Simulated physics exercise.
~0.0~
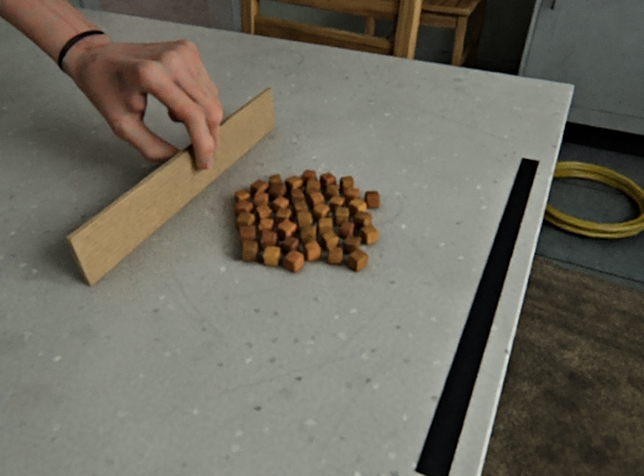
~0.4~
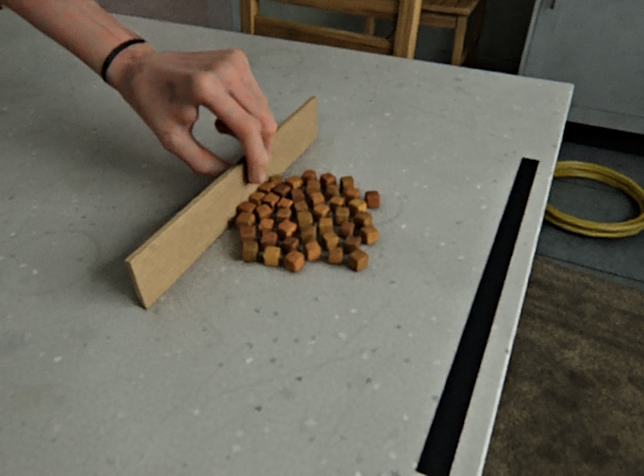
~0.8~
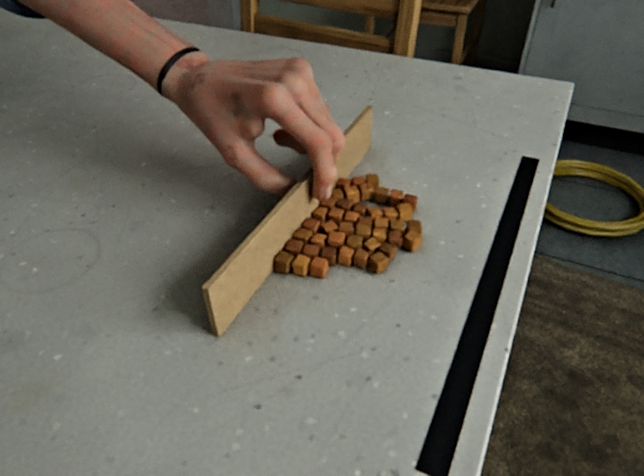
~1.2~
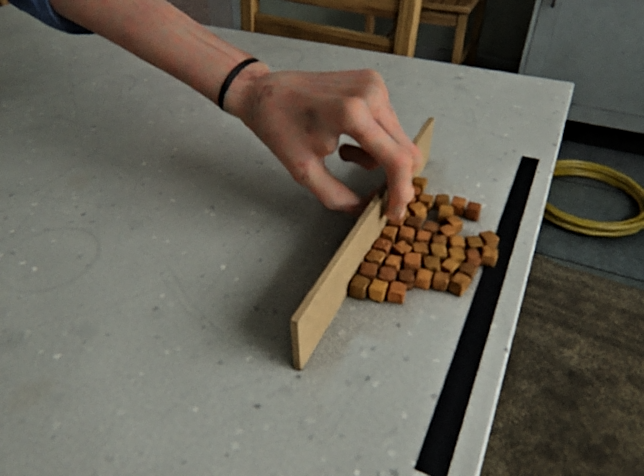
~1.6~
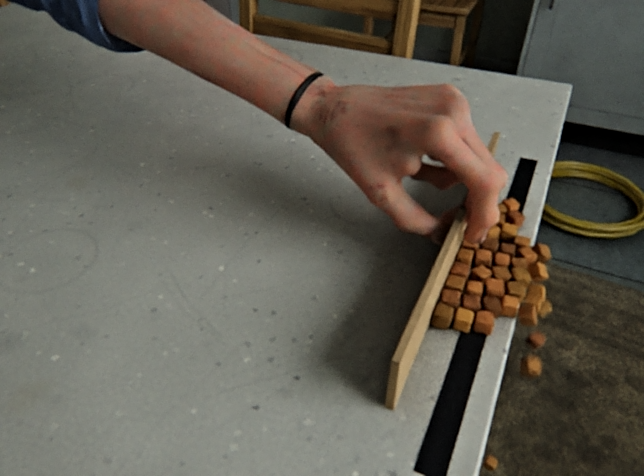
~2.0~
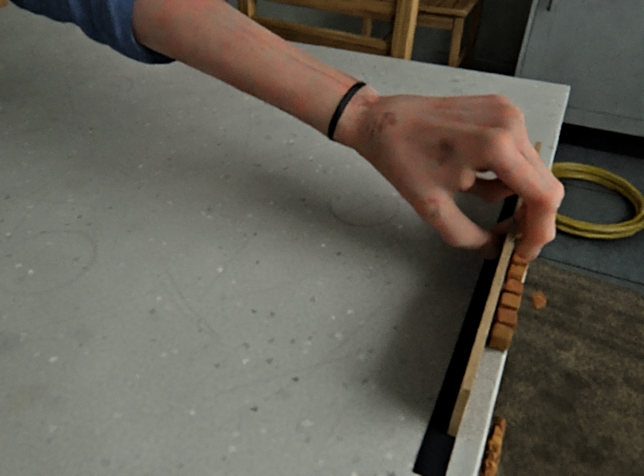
On a pale speckled tabletop, a hand slid an upright piece of card rightward into a cluster of small brown cubes, pushing them across the black tape until most tumbled off the edge, then stopped at the tape with a few cubes still beside the card.
